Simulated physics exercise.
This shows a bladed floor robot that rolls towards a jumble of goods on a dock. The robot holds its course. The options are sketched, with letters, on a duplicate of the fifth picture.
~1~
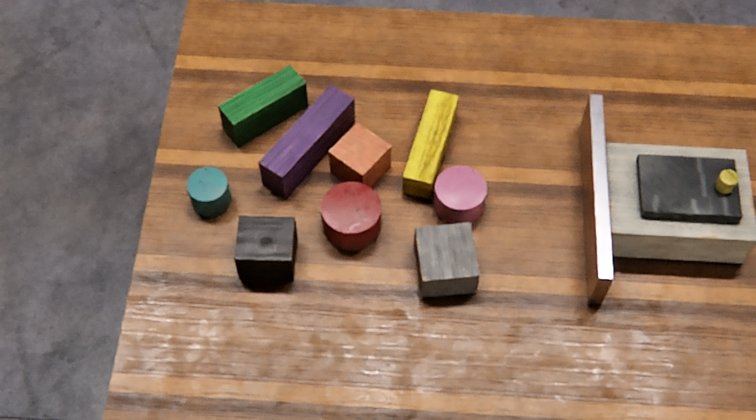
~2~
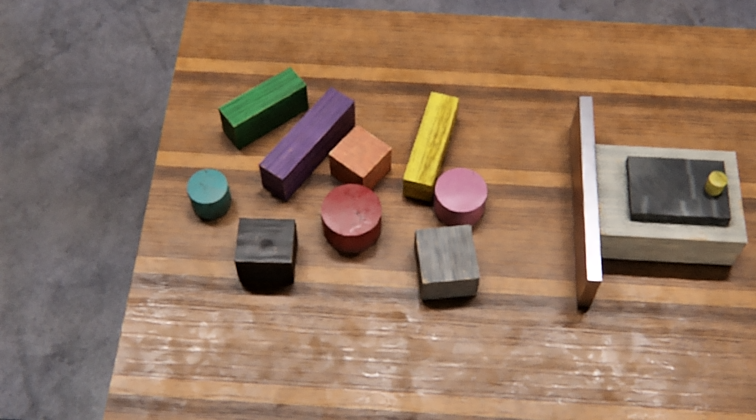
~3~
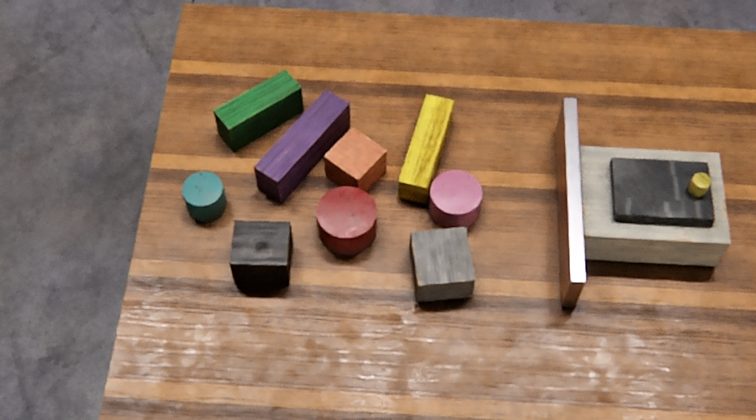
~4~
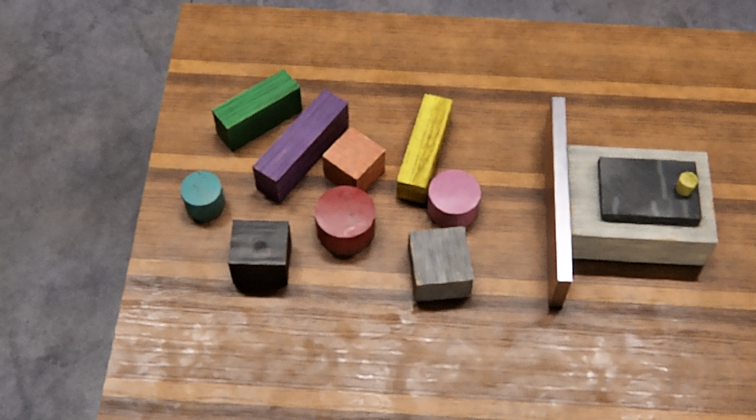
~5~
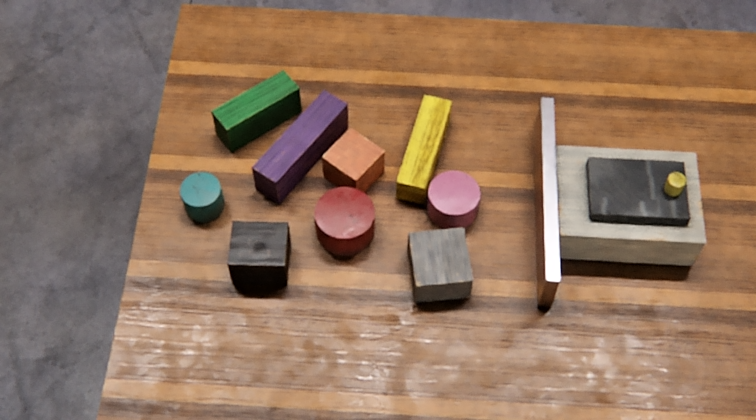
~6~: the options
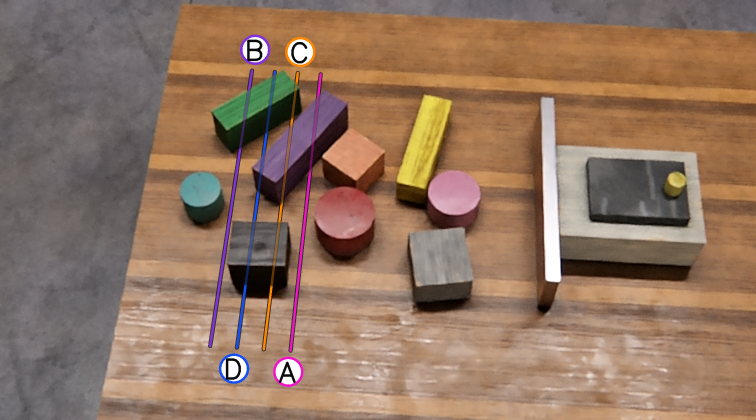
In the video, a bladed robot with a pale body and dark top rolls slowly left across a wooden surface, its upright blade leading, while the coloured sticks, crates and canisters on the left remain in place, untouched.
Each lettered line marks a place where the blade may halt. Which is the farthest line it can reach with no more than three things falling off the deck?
No farther than B.
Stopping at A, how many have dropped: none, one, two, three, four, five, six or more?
In all, none.
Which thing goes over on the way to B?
It is the turquoise canister.
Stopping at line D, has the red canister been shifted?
Yes.
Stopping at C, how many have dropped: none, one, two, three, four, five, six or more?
The count is none.
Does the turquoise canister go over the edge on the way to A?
By then, no.
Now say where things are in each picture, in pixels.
Green stick (264, 106); orange crate (361, 159); robot (681, 186), in the first picture.
Robot (670, 188); red canister (351, 219), in the second picture.
Robot (654, 189); grey crate (441, 265), in the third picture.
Robot (641, 188); black crate (261, 252), in the fourth picture.
Robot (630, 189); green stick (257, 111); orange crate (354, 164); pink canister (453, 201), in the fifth picture.
On the copy, A at (307, 202); B at (233, 197); C at (282, 200); D at (257, 199).
On B. First, robot (515, 183); grey crate (396, 262); yellow stick (395, 142).
Then, robot (401, 176); turquoise canister (196, 196); green stick (239, 100).
Finally, robot (312, 172); turquoise canister over the edge; black crate (136, 251); one fallen.
By contrast, A is within the limit but short; C is within the limit but short; D is within the limit but short.
